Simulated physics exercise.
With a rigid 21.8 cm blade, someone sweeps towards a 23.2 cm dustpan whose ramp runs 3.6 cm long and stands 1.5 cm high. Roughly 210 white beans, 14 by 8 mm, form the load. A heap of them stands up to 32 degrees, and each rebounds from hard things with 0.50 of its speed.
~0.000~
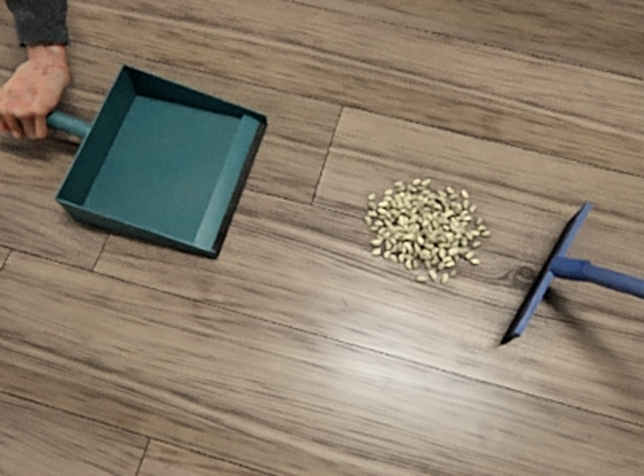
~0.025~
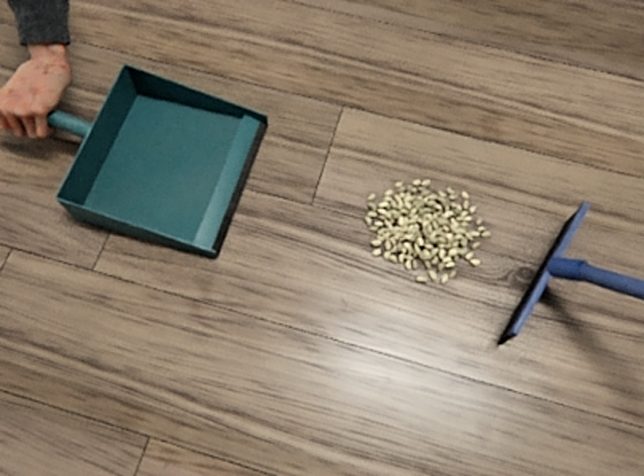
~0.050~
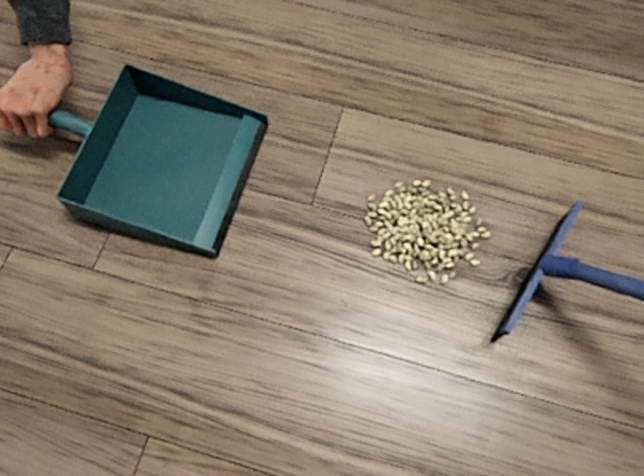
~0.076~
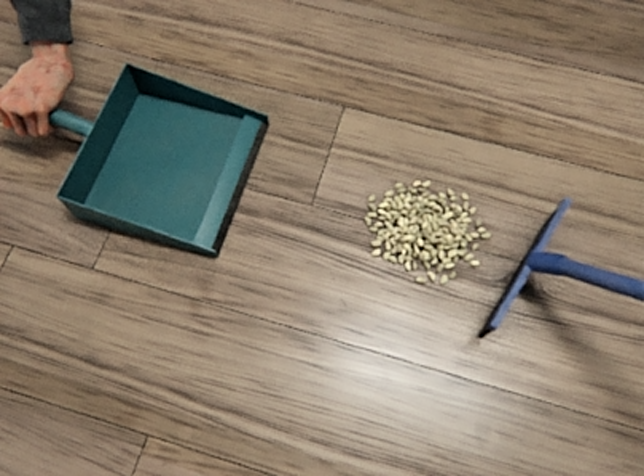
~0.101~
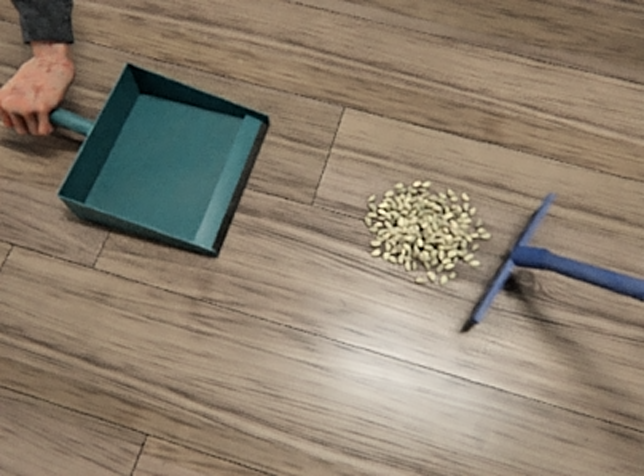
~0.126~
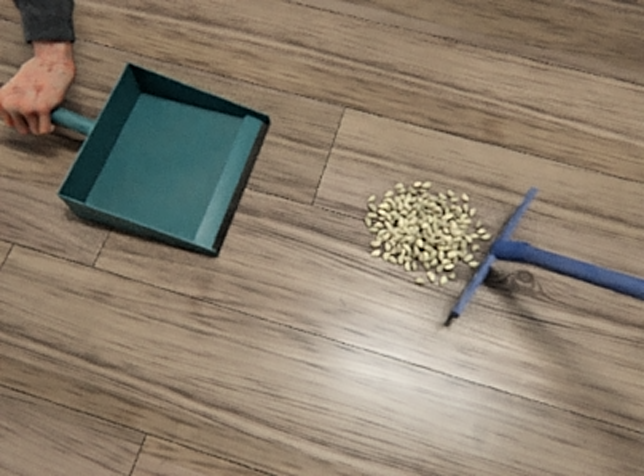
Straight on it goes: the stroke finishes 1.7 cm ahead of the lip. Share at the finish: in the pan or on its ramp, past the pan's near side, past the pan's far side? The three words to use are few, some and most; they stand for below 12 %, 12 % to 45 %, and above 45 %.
Pan: Some, near side: Few, far side: Some.
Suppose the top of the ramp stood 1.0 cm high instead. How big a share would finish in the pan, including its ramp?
In that case some 35 per cent.
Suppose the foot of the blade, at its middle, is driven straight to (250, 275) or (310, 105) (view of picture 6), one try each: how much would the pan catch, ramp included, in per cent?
Some 5 per cent on the first try, 15 per cent on the second.
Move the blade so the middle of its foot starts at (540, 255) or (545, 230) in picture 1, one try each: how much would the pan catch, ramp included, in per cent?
Close to 30 in a hundred, then close to 25 in a hundred.
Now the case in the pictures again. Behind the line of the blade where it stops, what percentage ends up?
Around 5 per cent.
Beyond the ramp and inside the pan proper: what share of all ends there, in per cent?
Estimate: Close to 10 per cent of the total.
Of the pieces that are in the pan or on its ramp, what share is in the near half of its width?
I'd say near 20 per cent.
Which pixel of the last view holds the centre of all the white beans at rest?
Somewhere near (261, 143) in the last picture.
After 0.29 s, middle of the blade 21 cm from the lip; 0 % over the lip, far side 5 %, near side 0 %.
After 0.40 s, middle of the blade 10 cm from the lip; 0 % over the lip, far side 25 %, near side 0 %.
Then, at 0.65 s, middle of the blade 5 cm from the lip; 30 % over the lip, far side 35 %, near side 0 %.
At rest (3.0 s), pan 30 %, near side 0 %, far side 35 %, in front of the lip or behind the blade 35 %.
